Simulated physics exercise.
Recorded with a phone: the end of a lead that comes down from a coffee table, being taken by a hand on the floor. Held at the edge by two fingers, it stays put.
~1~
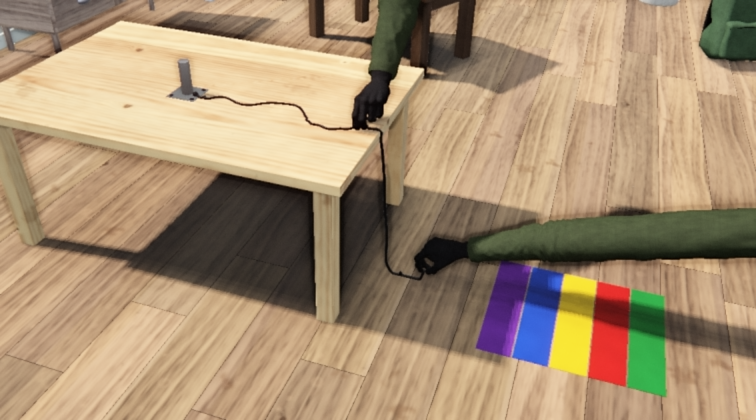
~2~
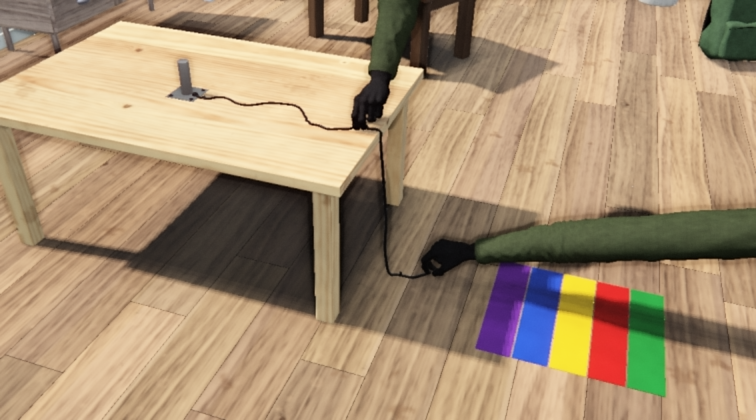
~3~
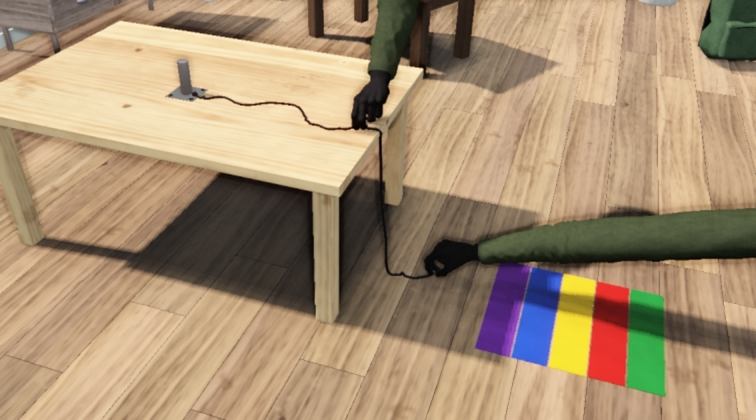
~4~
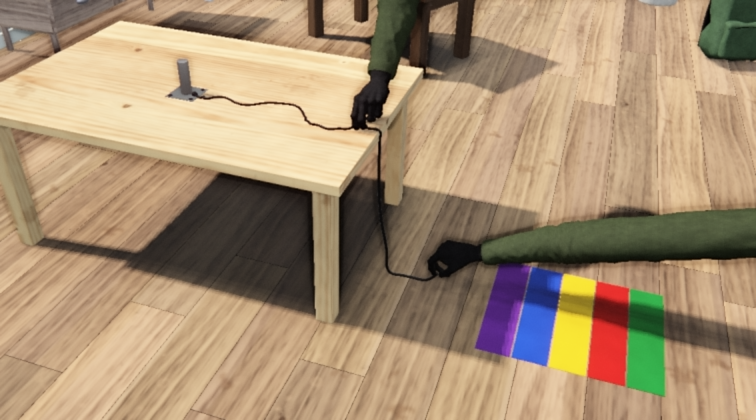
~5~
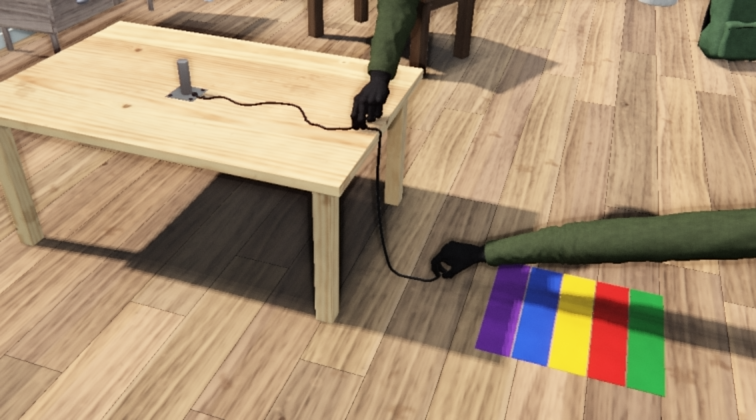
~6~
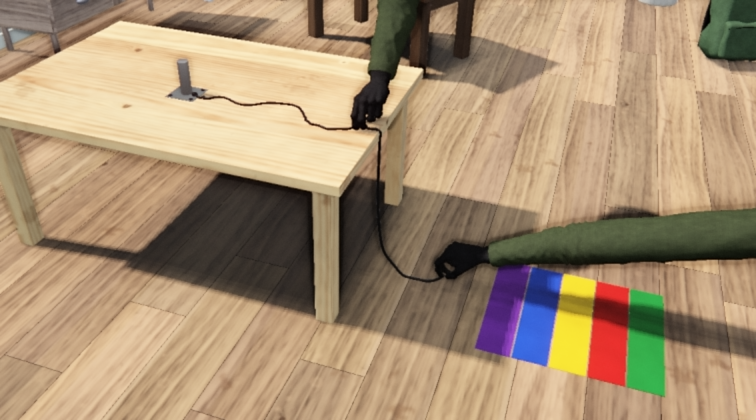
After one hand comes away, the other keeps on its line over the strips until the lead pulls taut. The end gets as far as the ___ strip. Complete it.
The end gets as far as the yellow strip.
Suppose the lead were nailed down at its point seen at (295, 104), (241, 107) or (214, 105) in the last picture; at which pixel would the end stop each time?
Approximately at (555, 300), at (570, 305) and at (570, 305), in that order.
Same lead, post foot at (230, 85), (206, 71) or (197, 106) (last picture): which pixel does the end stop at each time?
In pixels, the answers are (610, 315), (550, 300) and (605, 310).
A little later, end near (522, 293); over purple.
Next, end near (554, 301); over blue.
When it is tight, end near (574, 305); over yellow. It gets as far as the yellow strip.
